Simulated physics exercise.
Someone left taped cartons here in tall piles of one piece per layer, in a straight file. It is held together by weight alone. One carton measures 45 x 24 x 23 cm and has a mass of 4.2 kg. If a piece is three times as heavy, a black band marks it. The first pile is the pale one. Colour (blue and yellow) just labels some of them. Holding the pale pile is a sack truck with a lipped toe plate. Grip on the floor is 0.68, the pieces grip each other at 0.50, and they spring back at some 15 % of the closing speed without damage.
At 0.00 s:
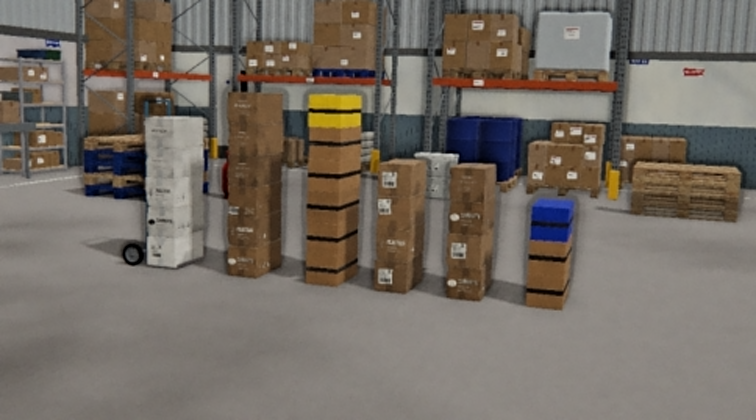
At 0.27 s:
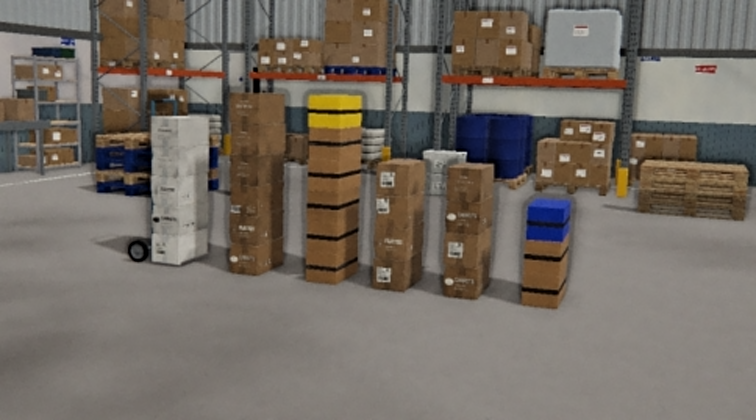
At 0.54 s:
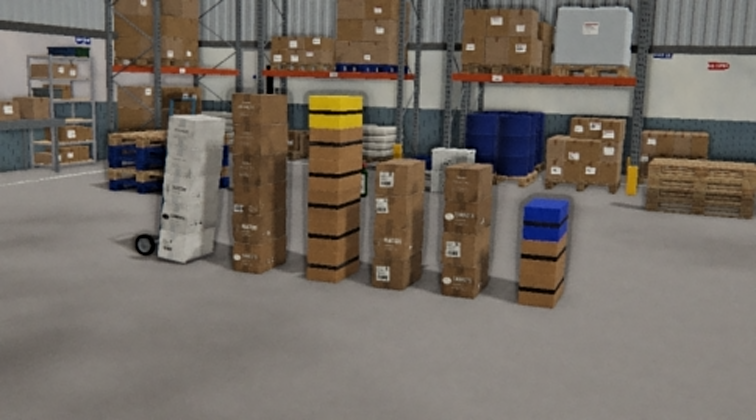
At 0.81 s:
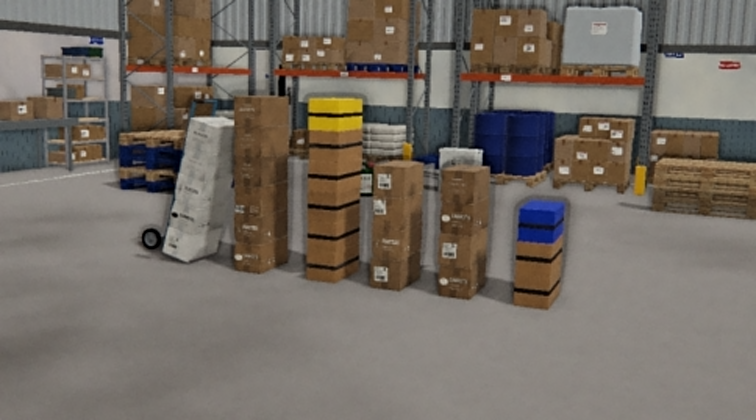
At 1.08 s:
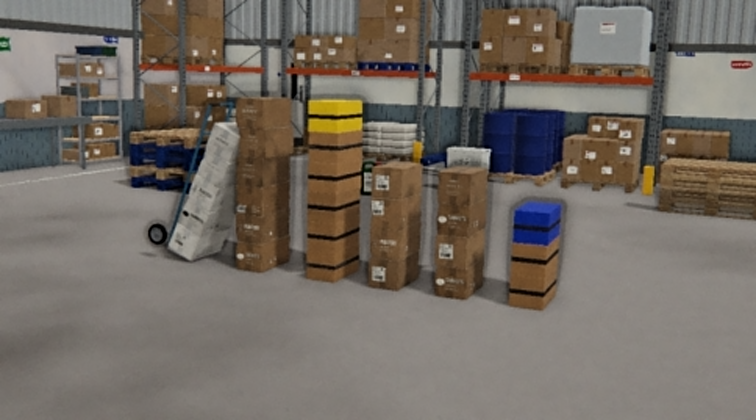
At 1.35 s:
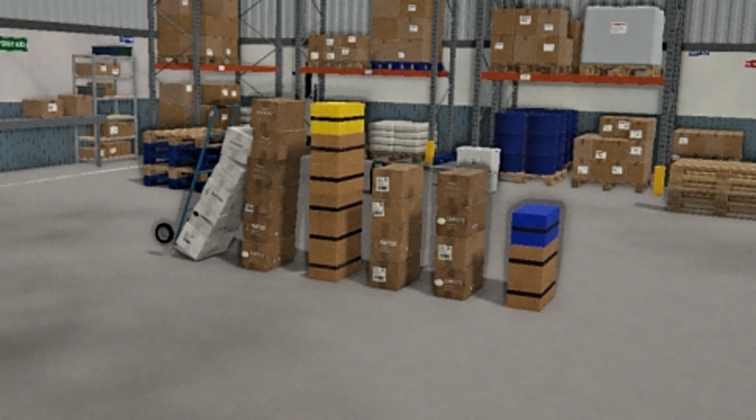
A pale stack of cartons on a sack truck tilted steadily toward the brown pile on its right, leaning against it by the end, while the other piles in the row stayed nearly still.
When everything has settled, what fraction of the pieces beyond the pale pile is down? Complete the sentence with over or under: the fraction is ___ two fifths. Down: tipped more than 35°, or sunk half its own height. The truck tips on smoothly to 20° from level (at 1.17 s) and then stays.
The fraction is over two fifths.
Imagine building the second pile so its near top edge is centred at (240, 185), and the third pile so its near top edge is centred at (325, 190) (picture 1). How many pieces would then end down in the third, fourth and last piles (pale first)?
Pile by pile that makes third 0, fourth 0, last 0.
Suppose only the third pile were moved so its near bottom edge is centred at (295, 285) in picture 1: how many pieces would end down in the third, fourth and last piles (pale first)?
Down counts: Third 0, fourth 0, last 0.
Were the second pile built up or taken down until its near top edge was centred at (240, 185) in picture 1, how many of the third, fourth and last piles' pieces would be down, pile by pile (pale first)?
Result: Third pile 0, fourth pile 0, last pile 0.
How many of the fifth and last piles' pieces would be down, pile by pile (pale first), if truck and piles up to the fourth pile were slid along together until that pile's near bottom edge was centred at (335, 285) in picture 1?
That would give fifth 3, last 3.
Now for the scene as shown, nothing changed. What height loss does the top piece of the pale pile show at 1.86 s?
Some 20 centimetres.
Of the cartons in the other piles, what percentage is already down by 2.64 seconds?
By then, 20 per cent.
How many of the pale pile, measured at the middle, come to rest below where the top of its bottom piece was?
Among the pale pieces, the count is 2.
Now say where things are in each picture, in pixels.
In the first frame (places mark the middle of the side facing us; the camera moves round a little), truck frame 0° forward; yellow carton (325, 111); blue carton (550, 224); the rest undisturbed.
The second frame shows truck frame 1° forward; yellow carton (324, 112).
The third frame shows truck frame 7° forward, top of the pale pile leaning 7°; yellow carton (324, 113); the rest undisturbed.
The fourth frame shows truck frame (188, 132) 14° forward, top of the pale pile leaning 15°; yellow carton (324, 115); the rest undisturbed.
The fifth frame shows truck frame (202, 134) 20° forward, top of the pale pile leaning 24°; yellow carton (323, 117); one has shifted.
The sixth frame shows truck frame (208, 136) 20° forward, top of the pale pile leaning 18°; yellow carton (325, 119); blue carton (528, 230); steepest lean 4°, the carton at (287, 172); 6 disturbed, none down.
After 1.86 s, 5 of the pale pile down; none of the 23 other cartons down, 8 disturbed; yellow carton leaning 4°.
After 2.64 s, 5 of the pale pile down; 5 of the 23 other cartons down; yellow carton leaning 19°.
After 3.08 s, 5 of the pale pile down; 15 of the 23 other cartons down; yellow carton leaning 27°, 29 cm lower.
After 3.52 s, 5 of the pale pile down; 20 of the 23 other cartons down; blue carton leaning 49°, 25 cm lower; yellow carton leaning 48°, 63 cm lower.
At rest (4.4 s), 5 of the pale pile down; 20 of the 23 other cartons down; blue carton upside down; yellow carton on its side. That is 87 per cent. As the last picture would show them, middles, blue carton near (705, 311), yellow carton near (559, 256).
